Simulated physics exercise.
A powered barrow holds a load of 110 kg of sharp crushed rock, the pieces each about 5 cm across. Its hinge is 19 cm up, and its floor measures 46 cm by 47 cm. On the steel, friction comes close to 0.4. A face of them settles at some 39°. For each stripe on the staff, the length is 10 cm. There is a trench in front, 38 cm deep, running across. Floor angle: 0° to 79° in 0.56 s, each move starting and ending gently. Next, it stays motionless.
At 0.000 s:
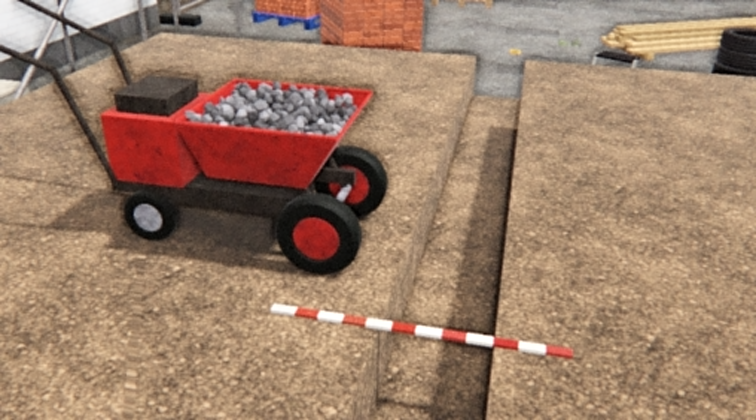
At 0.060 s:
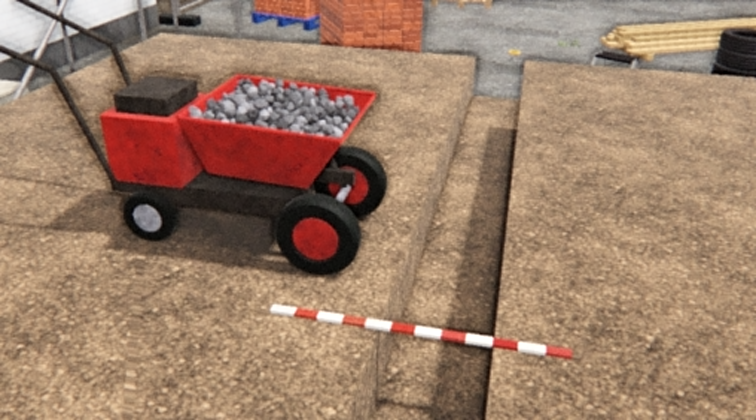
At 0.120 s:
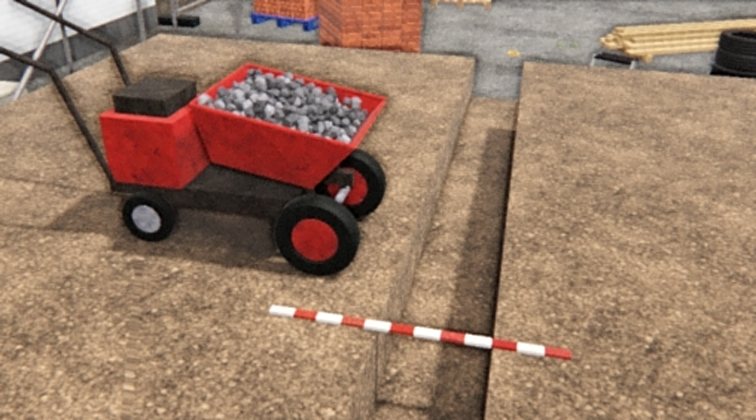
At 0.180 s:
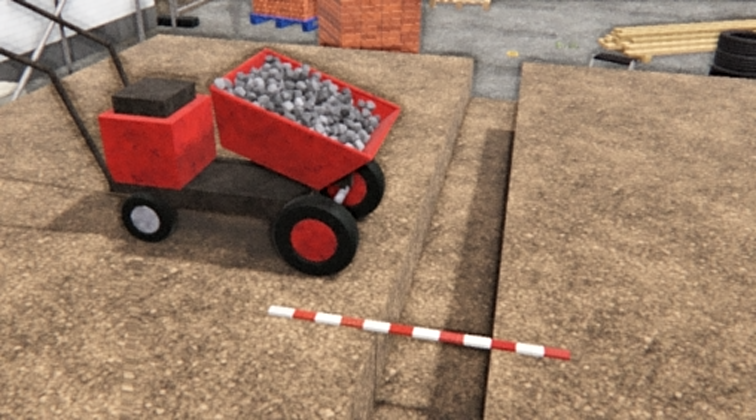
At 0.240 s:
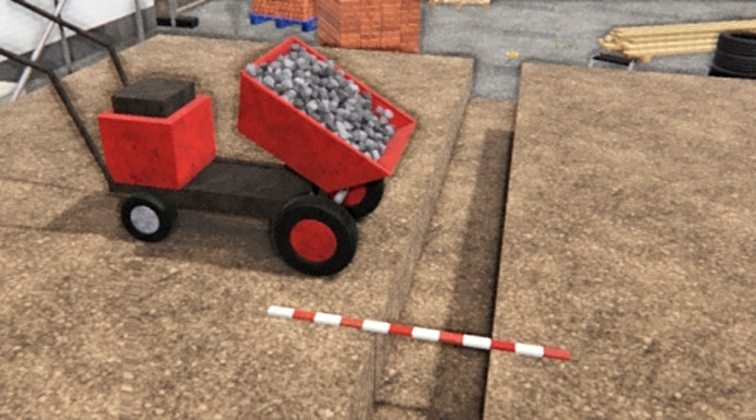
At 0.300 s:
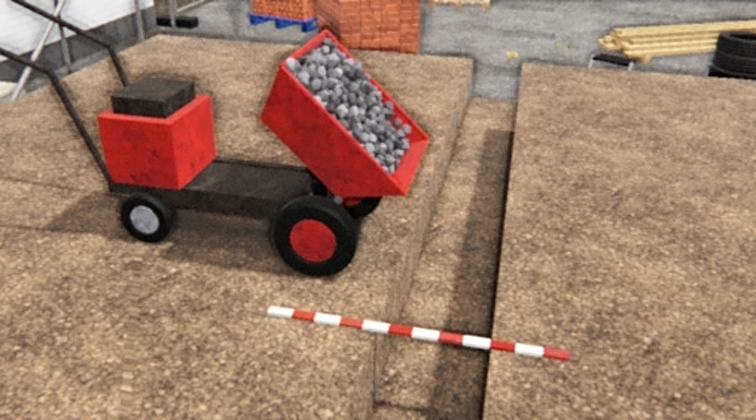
The footage shows a red powered barrow loaded with grey crushed rock beside a trench, a red-and-white staff lying across the gap. The barrow stays in place while its tray tilts steeply forward to the right, carrying the stones with it.
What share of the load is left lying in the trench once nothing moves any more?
About 67 per cent.
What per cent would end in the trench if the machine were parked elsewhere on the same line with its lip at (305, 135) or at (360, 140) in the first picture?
85 %, then 50 %.
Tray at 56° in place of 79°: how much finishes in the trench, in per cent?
It would come to about 30 percent.
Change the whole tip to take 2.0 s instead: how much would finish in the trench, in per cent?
In that case some 100 per cent.
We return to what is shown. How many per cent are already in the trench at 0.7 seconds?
Roughly 35 percent of the load.
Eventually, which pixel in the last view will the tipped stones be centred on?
Centre estimate: Around (478, 313).
After 0.4 s the floor is at 67°; 100 % in the tray; the foremost stones are at (429, 188).
After 0.7 s the floor is at 79°; 49 % in the tray, 35 % in the trench, 17 % past the trench; the foremost stones are at (530, 256).
After 1.0 s the floor is at 79°; 8 % in the tray, 59 % in the trench, 33 % past the trench; the foremost stones are at (733, 296).
After 3.0 s the floor is at 79°; 0 % in the tray, 67 % in the trench, 33 % past the trench; the foremost stones are past the picture's edge.
